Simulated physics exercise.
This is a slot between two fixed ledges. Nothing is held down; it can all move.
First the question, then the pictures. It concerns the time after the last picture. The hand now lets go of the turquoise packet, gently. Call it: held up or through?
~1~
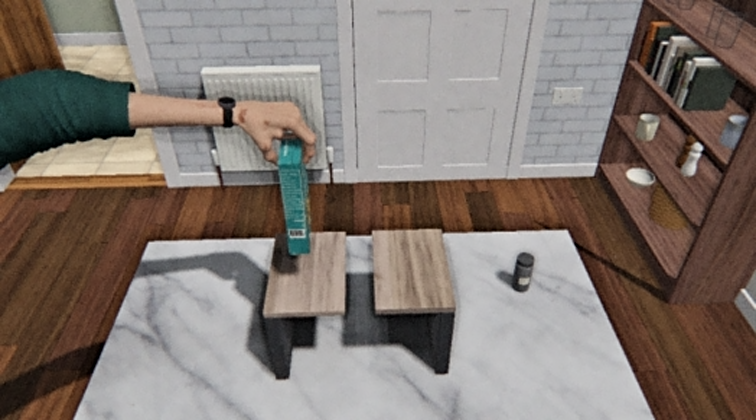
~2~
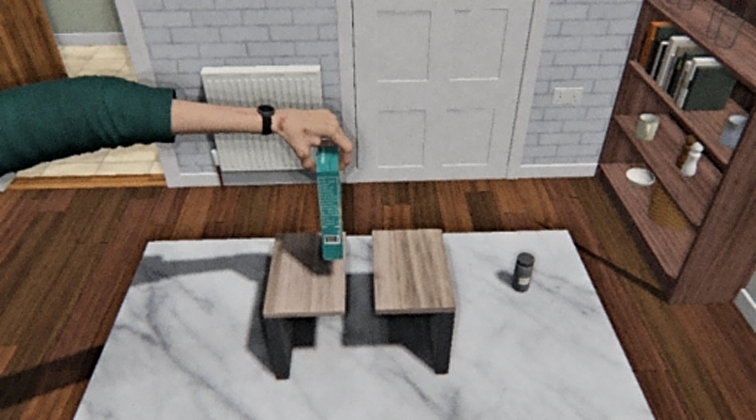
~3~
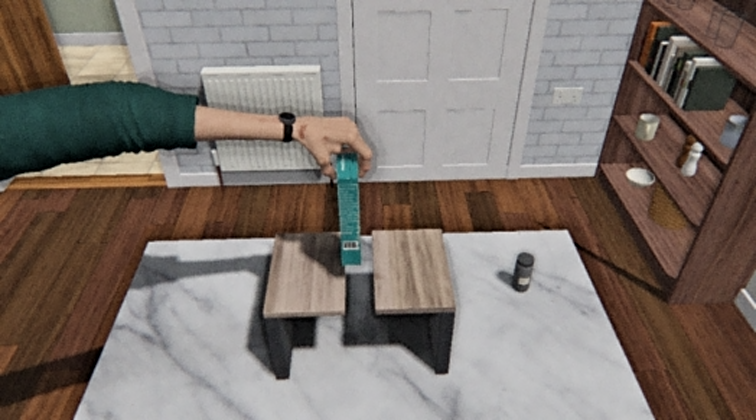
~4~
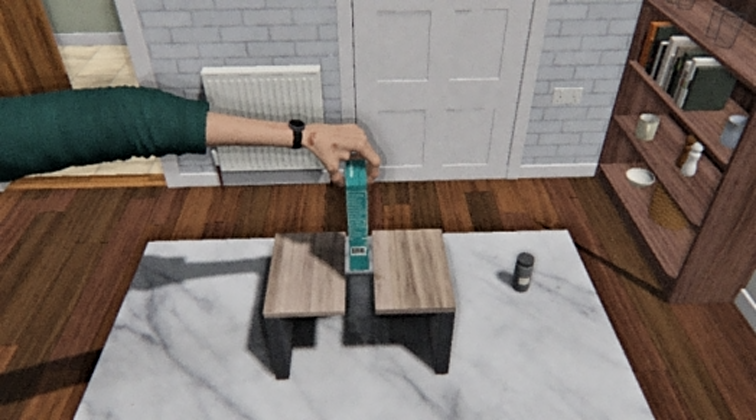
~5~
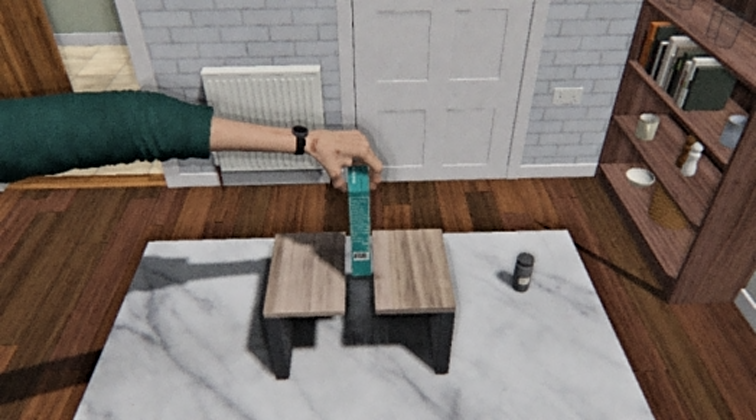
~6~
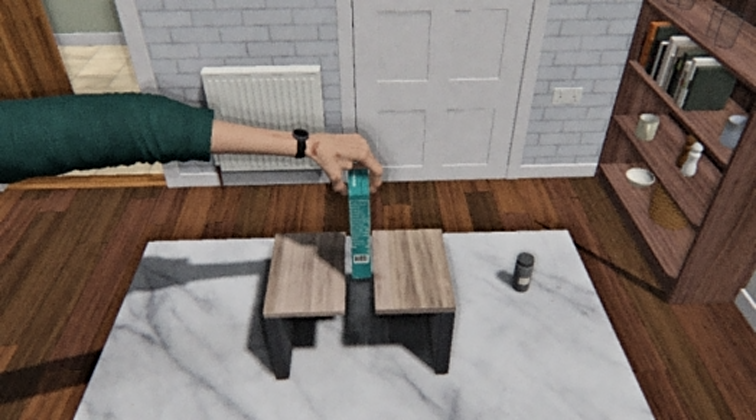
Through.
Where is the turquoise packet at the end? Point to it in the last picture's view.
Near pixel (362, 304).
Then, 0.32 s later than the last frame, turquoise packet moved well along near (362, 303).
Then, 0.66 s later than the last frame, turquoise packet resting near (360, 305).
When it is over, moved from the start, turquoise packet; grey shaker as before. End places, in pixels of the last picture, turquoise packet near (362, 304). The packet drops through.
